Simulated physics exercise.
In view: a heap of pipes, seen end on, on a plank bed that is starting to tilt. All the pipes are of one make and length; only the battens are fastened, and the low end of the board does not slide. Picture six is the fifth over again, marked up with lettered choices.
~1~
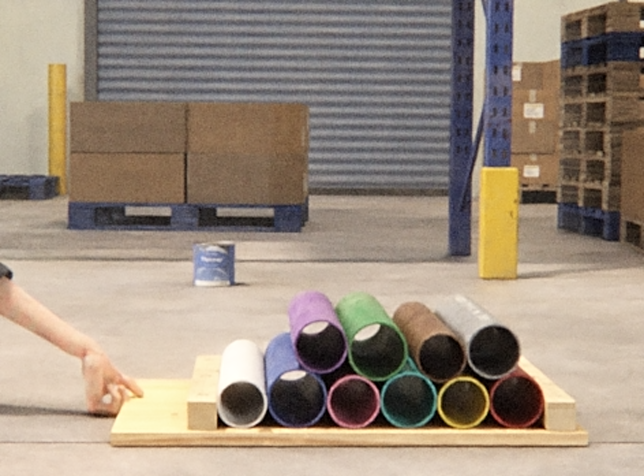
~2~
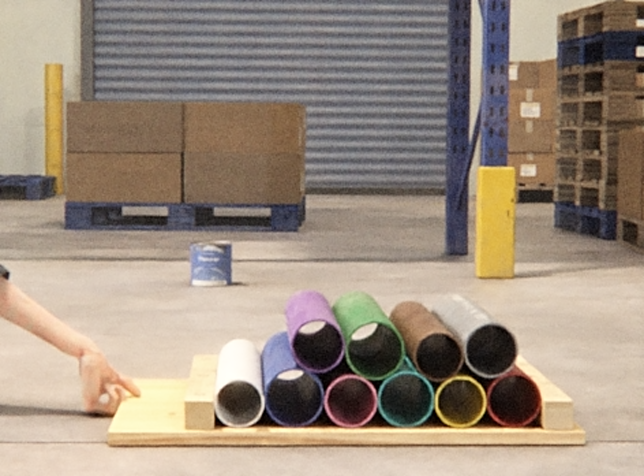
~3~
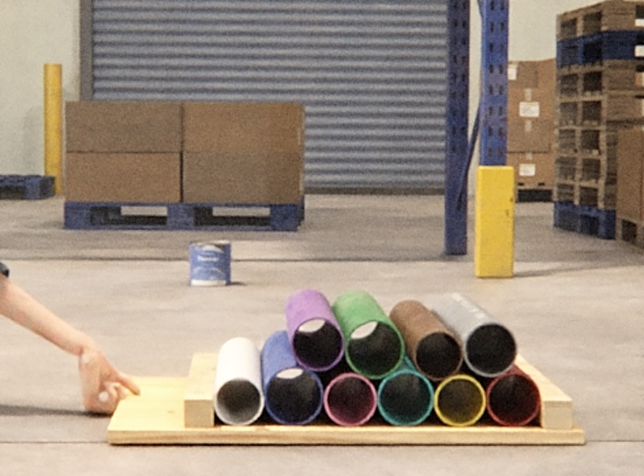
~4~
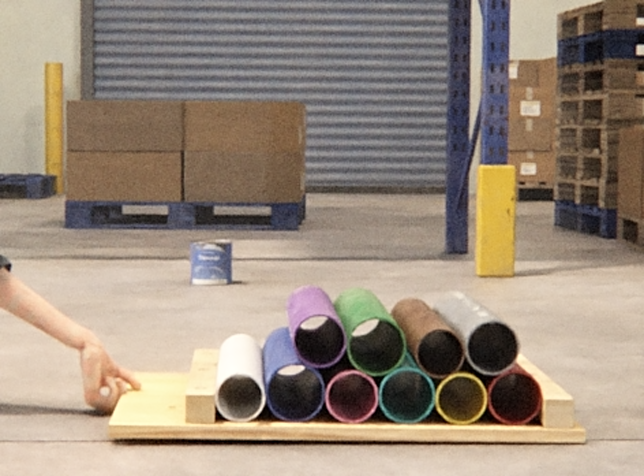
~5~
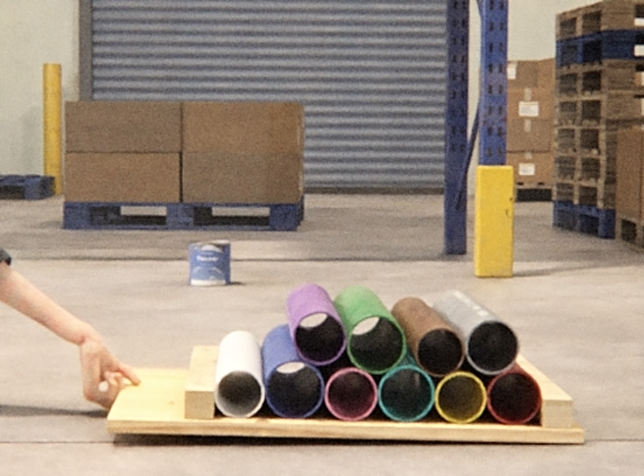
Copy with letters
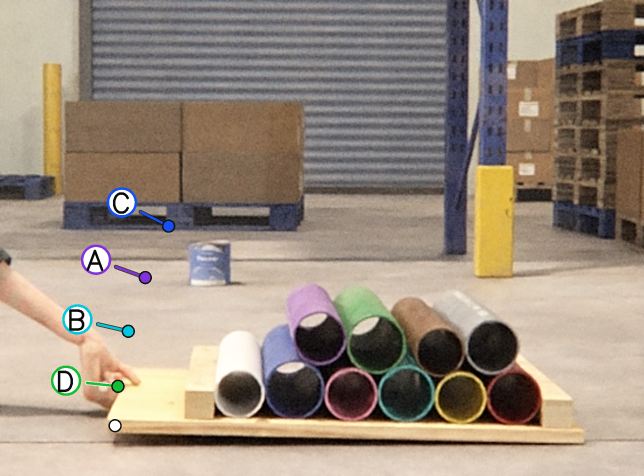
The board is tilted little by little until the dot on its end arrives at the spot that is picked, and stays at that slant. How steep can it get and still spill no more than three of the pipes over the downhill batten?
Mark A is as high as it can go.
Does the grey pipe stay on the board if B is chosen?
Yes.
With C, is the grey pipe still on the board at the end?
No.
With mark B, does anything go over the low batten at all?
At B: No.
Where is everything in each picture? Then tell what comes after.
The first picture shows blue pipe (297, 398); pink pipe (353, 402); turquoise pipe (409, 400).
The second picture shows turquoise pipe (406, 399); yellow pipe (460, 402).
The third picture shows board (339, 394); white pipe (238, 401); blue pipe (294, 396); grey pipe (490, 349).
The fourth picture shows board (340, 392); white pipe (240, 397); blue pipe (295, 392).
The fifth picture shows board (339, 389); white pipe (239, 393); blue pipe (294, 389).
On the marked copy, A at (145, 278); B at (129, 331); C at (169, 226); D at (118, 386); the white dot at (115, 426).
With A. Early on, board at 16°.
Further on, board at 20°.
At the end, board at 20°, one over the low batten (grey).
As for the rest, B none over the low batten; C four over the low batten (brown, green, grey, purple); D none over the low batten.
